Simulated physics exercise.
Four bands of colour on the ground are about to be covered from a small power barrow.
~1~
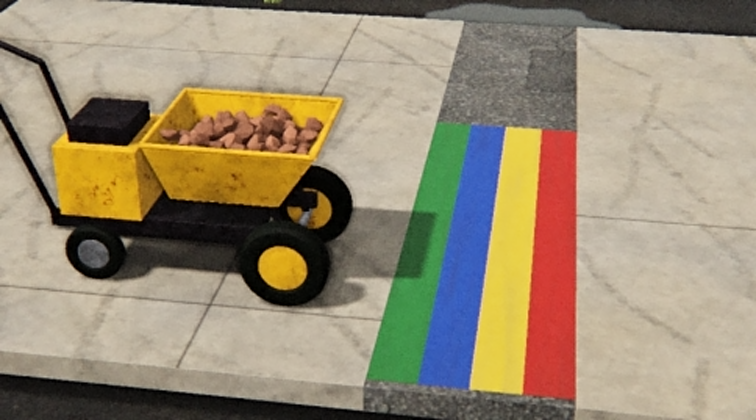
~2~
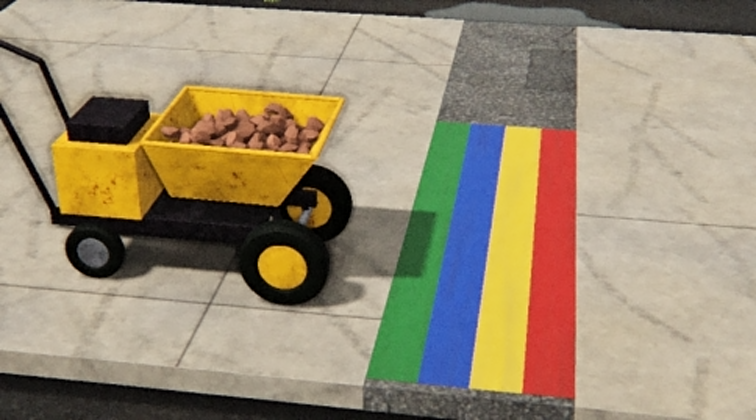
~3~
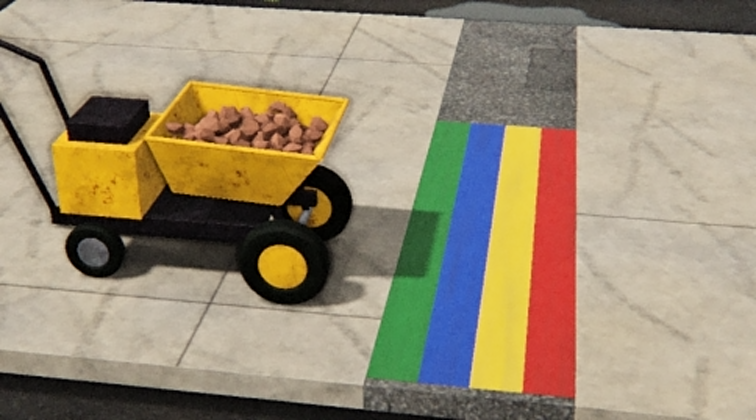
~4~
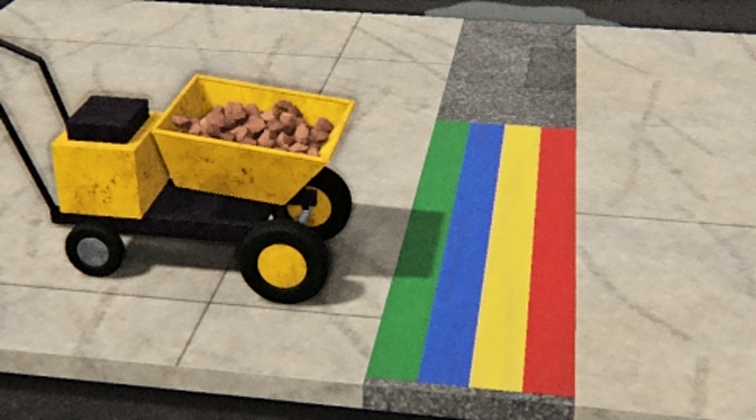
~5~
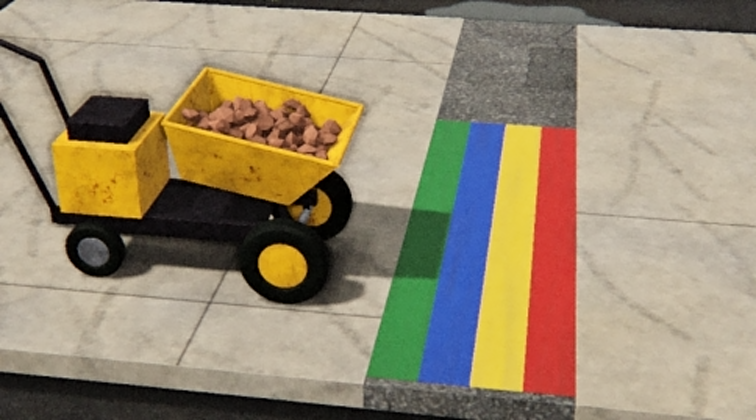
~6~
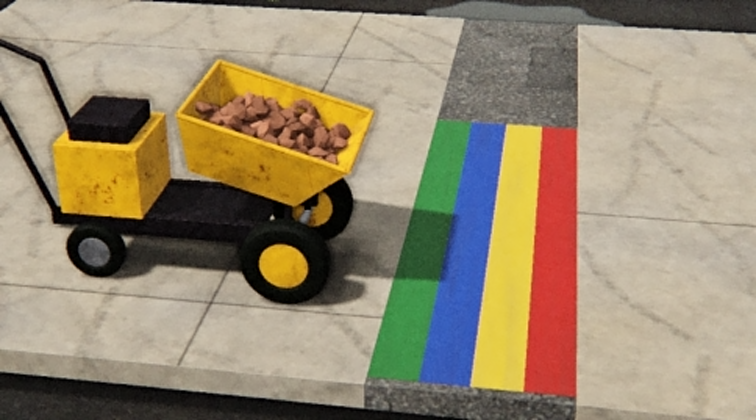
In the video, a yellow skip loaded with reddish-brown rubble on a small wheeled barrow starts out level, then tilts gradually forward to the right, beside green, blue, yellow and red strips on the ground.
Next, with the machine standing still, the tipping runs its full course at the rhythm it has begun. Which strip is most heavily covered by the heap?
The blue strip.
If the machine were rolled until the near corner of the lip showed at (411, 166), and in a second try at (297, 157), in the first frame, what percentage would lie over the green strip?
First try: Some 0 %; second try: 30 %.
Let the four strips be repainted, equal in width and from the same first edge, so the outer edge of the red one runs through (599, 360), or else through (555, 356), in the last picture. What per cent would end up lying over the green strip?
The first case gives around 30 %, the second around 30 %.
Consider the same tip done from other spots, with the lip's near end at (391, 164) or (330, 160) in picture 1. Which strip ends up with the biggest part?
The first case gives yellow, the second gives that blue strip.
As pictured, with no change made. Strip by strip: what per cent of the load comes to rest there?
Green strip about 25 per cent, blue strip about 35 per cent, yellow strip about 20 per cent, red strip about 5 per cent.
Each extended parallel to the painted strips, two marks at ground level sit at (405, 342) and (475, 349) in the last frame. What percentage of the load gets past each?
In order: 80 percent, then 30 percent.
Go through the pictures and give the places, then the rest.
Lip of the skip near (314, 158), level; top of the load near (256, 142), lumps of rubble; green strip near (402, 340); blue strip near (451, 345); yellow strip near (500, 349); red strip near (551, 354), in the first frame.
Lip of the skip near (315, 158), level; top of the load near (257, 141), in the second frame.
Lip of the skip near (320, 159), tipped barely; top of the load near (249, 129), in the third frame.
Lip of the skip near (327, 161), tipped a little; top of the load near (241, 136), in the fourth frame.
Lip of the skip near (337, 166), tipped a little; top of the load near (240, 118), in the fifth frame.
Lip of the skip near (348, 172), tipped clearly; top of the load near (237, 113); green strip near (403, 338); blue strip near (452, 342); yellow strip near (501, 347); red strip near (552, 351), in the sixth frame.
Shortly afterwards, skip tipped steeply; the whole lot in the skip.
Next, skip tipped steeply; all but a few in the skip; only a few over the green strip; only a few over the blue strip.
Some moments later, skip tipped right over; near a third in the skip; a little over the green strip; near a quarter over the blue strip; a little over the yellow strip; a little over the red strip.
In the end, skip tipped right over; a little in the skip; near a quarter over the green strip; near a third over the blue strip; near a quarter over the yellow strip; a little over the red strip; only a few off the paint.
